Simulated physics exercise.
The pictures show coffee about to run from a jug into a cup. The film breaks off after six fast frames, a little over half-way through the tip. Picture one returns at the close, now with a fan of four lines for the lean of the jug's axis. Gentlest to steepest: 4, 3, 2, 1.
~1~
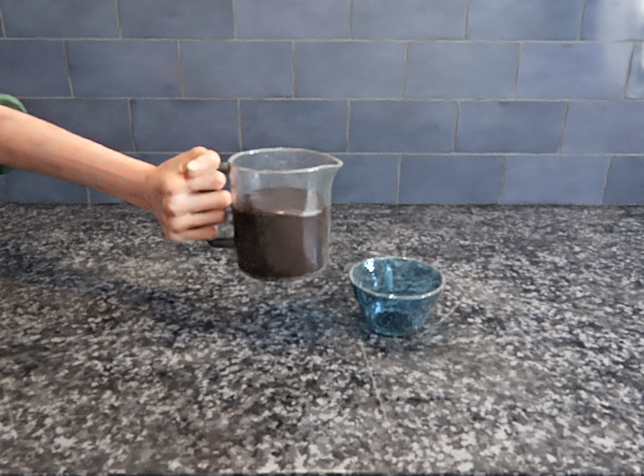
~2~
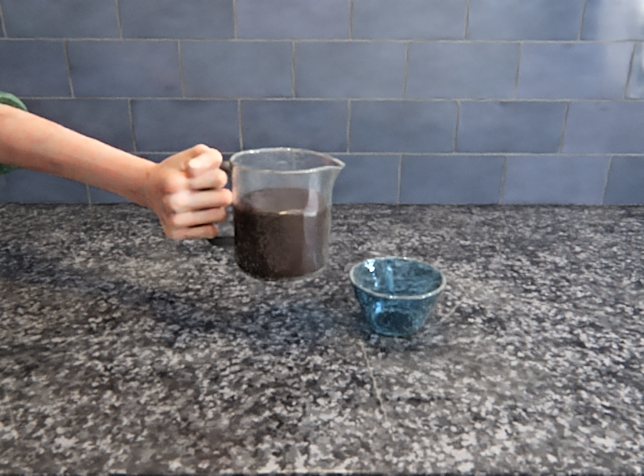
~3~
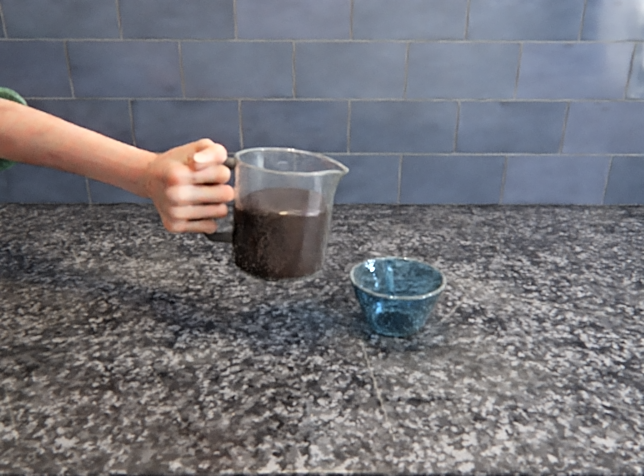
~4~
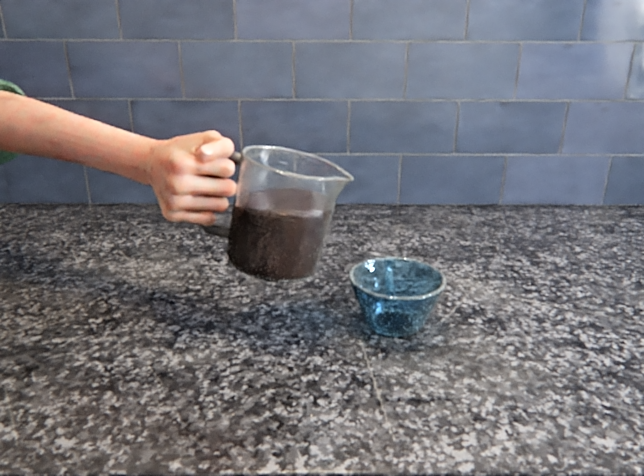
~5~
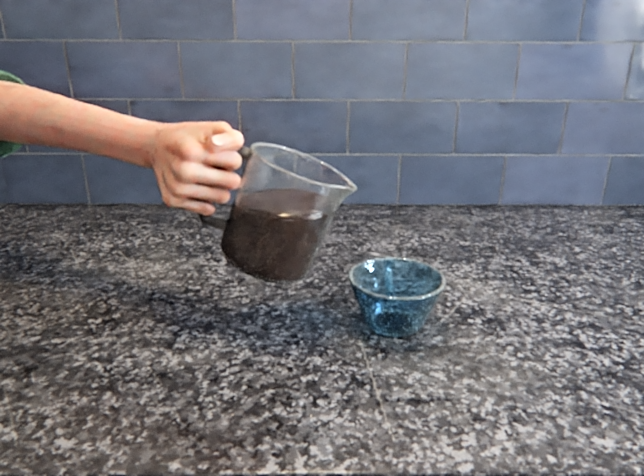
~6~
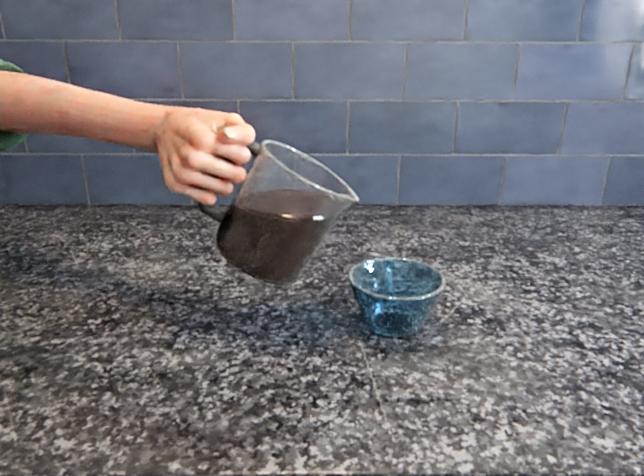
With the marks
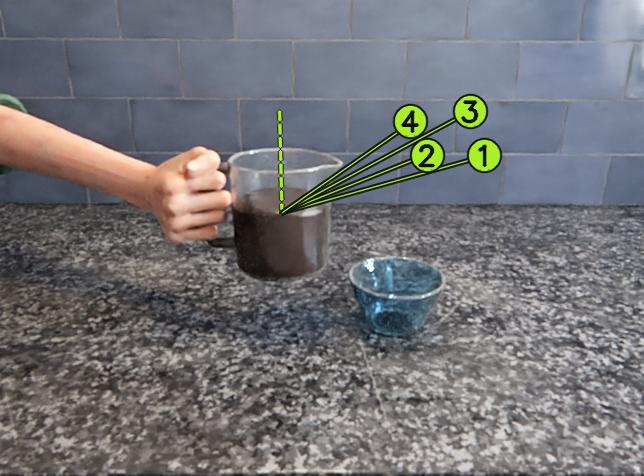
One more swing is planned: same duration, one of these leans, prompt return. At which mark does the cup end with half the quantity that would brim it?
Go for 3.
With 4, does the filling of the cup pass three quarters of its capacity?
No, it does not.
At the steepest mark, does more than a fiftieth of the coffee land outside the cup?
Yes, it does.
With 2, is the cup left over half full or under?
Over half.
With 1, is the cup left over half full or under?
Over.
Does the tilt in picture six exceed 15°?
Yes.
On the marked copy, 1 at (468, 160); 2 at (411, 160); 3 at (455, 119); 4 at (397, 132).
With 1, the cup ends with about 79 % of what it can hold; 15 % of the coffee is spilt.
With 2, the cup ends with about 73 % of what it can hold; 4 % of the coffee is spilt.
With 3, the cup ends with about 53 % of what it can hold.
With 4, the cup ends with about 31 % of what it can hold.
